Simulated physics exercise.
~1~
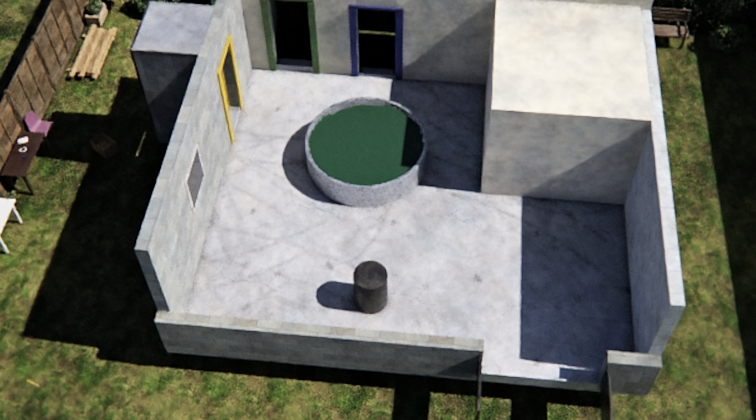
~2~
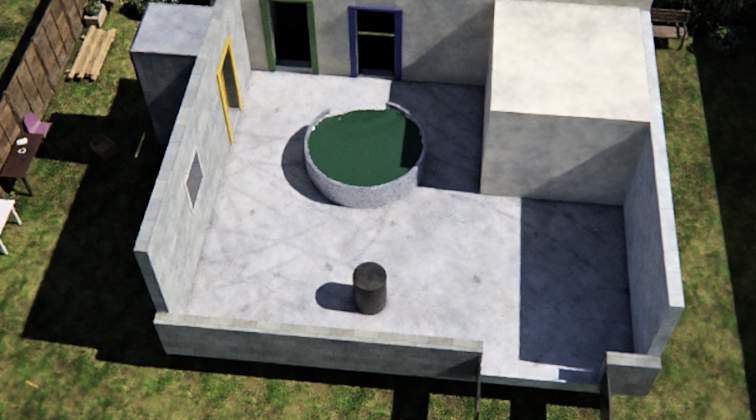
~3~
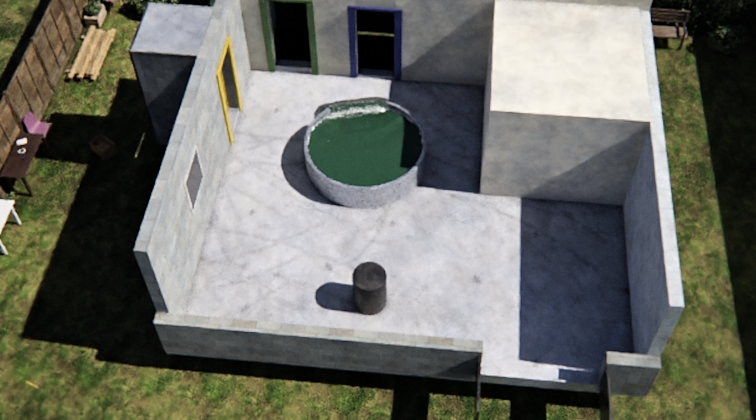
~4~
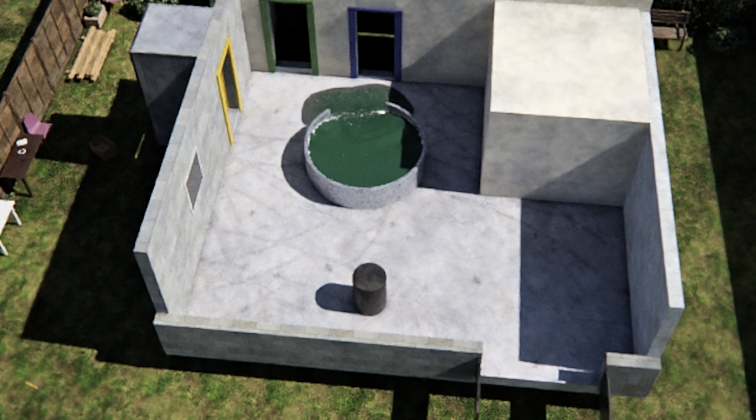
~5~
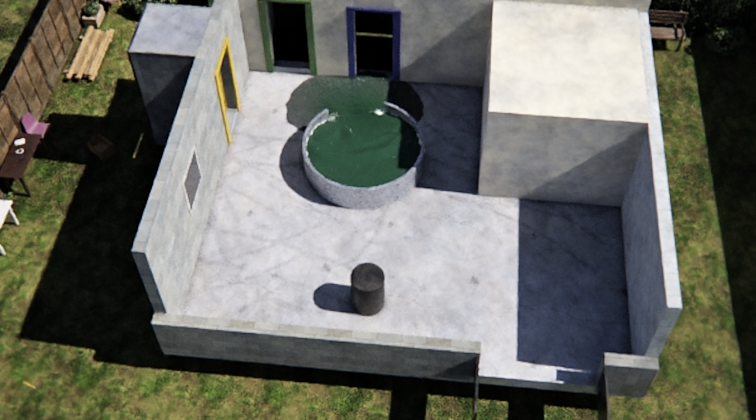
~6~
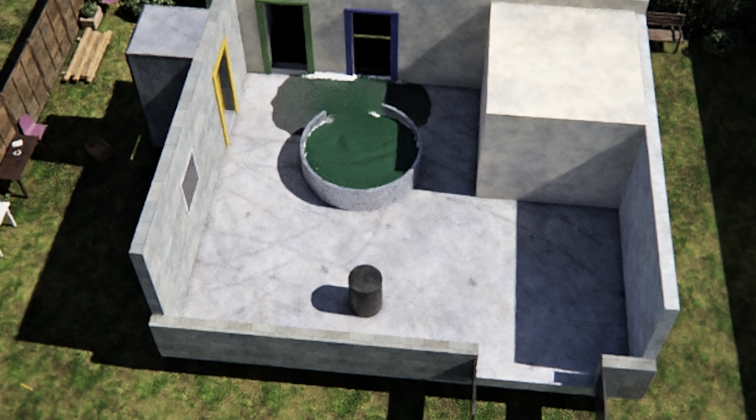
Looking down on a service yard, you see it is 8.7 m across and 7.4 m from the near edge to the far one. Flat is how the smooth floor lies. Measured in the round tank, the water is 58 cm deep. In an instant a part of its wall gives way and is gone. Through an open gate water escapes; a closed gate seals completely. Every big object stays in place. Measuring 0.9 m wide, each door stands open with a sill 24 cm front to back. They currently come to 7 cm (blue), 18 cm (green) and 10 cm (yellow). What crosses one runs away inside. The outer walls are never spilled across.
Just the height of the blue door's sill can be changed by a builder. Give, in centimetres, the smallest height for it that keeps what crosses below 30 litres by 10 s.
Close to 30 cm is just enough.
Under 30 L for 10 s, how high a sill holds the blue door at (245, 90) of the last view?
Around 30 cm would do it.
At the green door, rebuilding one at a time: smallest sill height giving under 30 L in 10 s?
For green: Close to 16 cm.
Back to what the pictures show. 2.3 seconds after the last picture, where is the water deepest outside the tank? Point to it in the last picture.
(248, 72).
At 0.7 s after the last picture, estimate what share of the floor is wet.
Some 10 in a hundred.
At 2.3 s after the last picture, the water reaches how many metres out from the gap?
Around 3.8 m out.
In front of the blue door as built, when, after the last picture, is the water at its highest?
It peaks around 1.8 s.
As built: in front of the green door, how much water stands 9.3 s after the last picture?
Depth: Near 8.5 cm.
Then, 0.7 s after the last picture water covers 10 % of the floor, deepest (37 cm) near (335, 84); 15 cm at the blue door, 97 litres in over its 7 cm sill.
Then, 2.3 s after the last picture water covers 25 % of the floor, deepest (34 cm) near (248, 72); 23 cm at the blue door, 369 litres in over its 7 cm sill.
Then, 9.3 s after the last picture water covers 80 % of the floor, deepest (10 cm) near (252, 83); 8 cm at the blue door, 598 litres in over its 7 cm sill.
At the blue door as built, the water peaked near 28 cm, 1.7 s after the last picture.
With a sill of 26 cm, 60 litres would have come in within the 10 s; with 35 cm, 7 litres. So under 30 litres takes about 30 cm.
